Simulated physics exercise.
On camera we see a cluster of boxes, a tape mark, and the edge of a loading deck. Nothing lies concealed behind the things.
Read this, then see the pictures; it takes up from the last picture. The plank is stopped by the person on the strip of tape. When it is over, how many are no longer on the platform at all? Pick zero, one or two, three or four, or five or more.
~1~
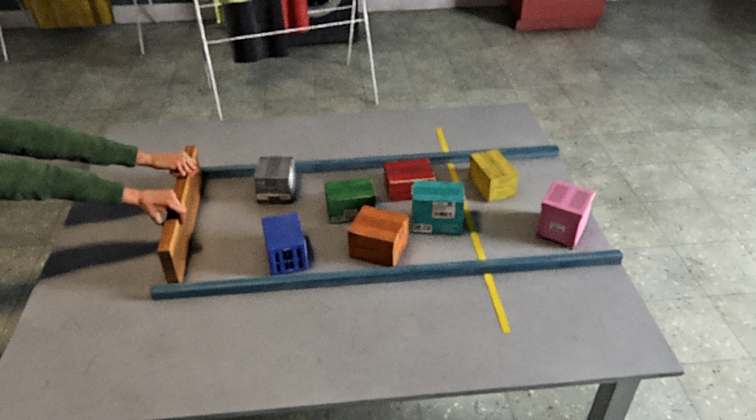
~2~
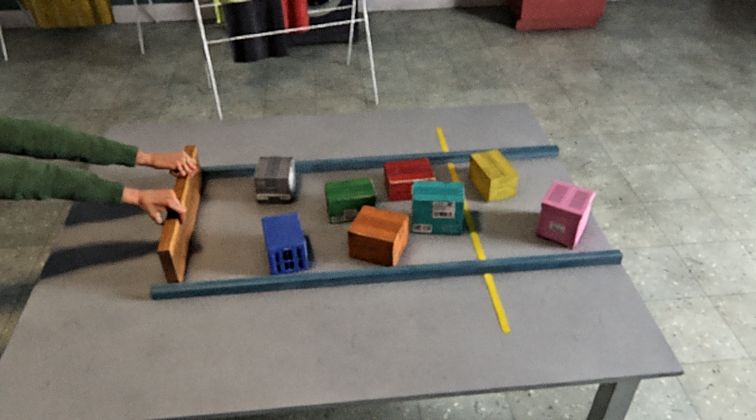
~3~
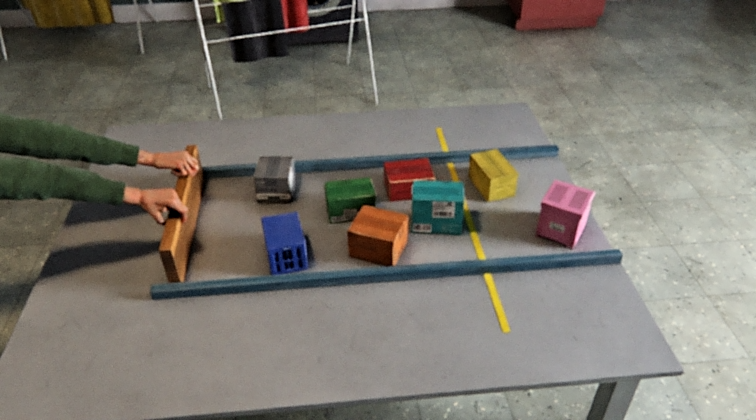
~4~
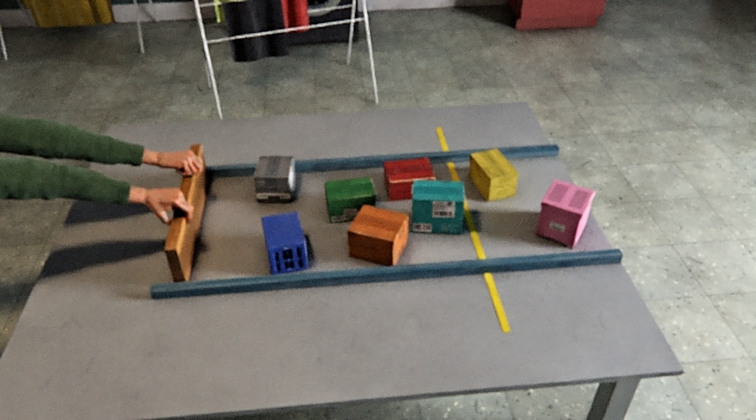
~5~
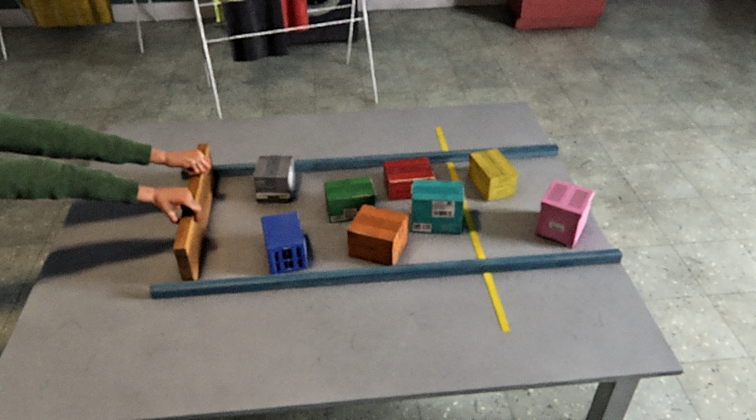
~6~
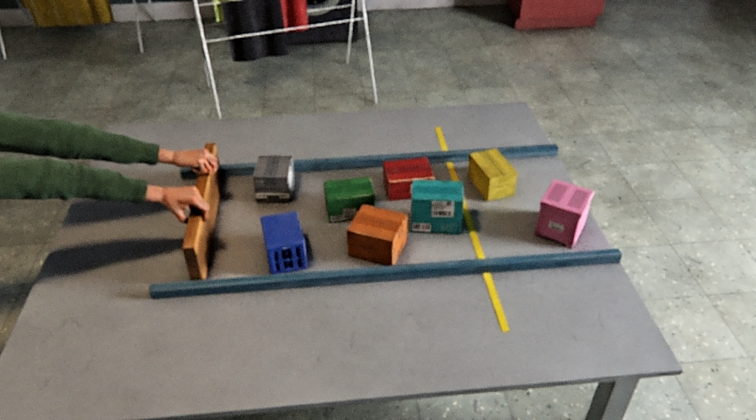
The answer is zero.
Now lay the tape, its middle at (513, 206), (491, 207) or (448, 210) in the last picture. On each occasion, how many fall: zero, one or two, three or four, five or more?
Going one by one, the answers are 1 or 2, either one or two and zero.
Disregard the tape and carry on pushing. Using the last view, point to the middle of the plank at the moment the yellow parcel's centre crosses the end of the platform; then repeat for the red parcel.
The middle is at (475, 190) when it's the yellow parcel, and at (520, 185) when it's the red parcel.
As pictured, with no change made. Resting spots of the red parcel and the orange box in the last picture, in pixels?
Approximately (516, 168) for one, approximately (540, 233) for the other.
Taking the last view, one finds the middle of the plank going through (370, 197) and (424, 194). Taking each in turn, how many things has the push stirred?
The count reaches 6 first and 7 second.
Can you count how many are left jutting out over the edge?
2 is the number.
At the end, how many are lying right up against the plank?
It's 3 of them.
A little later, none off yet; pink tote at rest near (564, 213); yellow parcel at rest near (492, 174); turquoise parcel at rest near (437, 207).
Next, none off yet; pink tote at rest near (565, 215); yellow parcel shifted a little near (516, 172); turquoise parcel shifted about its own width near (492, 204).
When it is over, the number that fall off is zero.
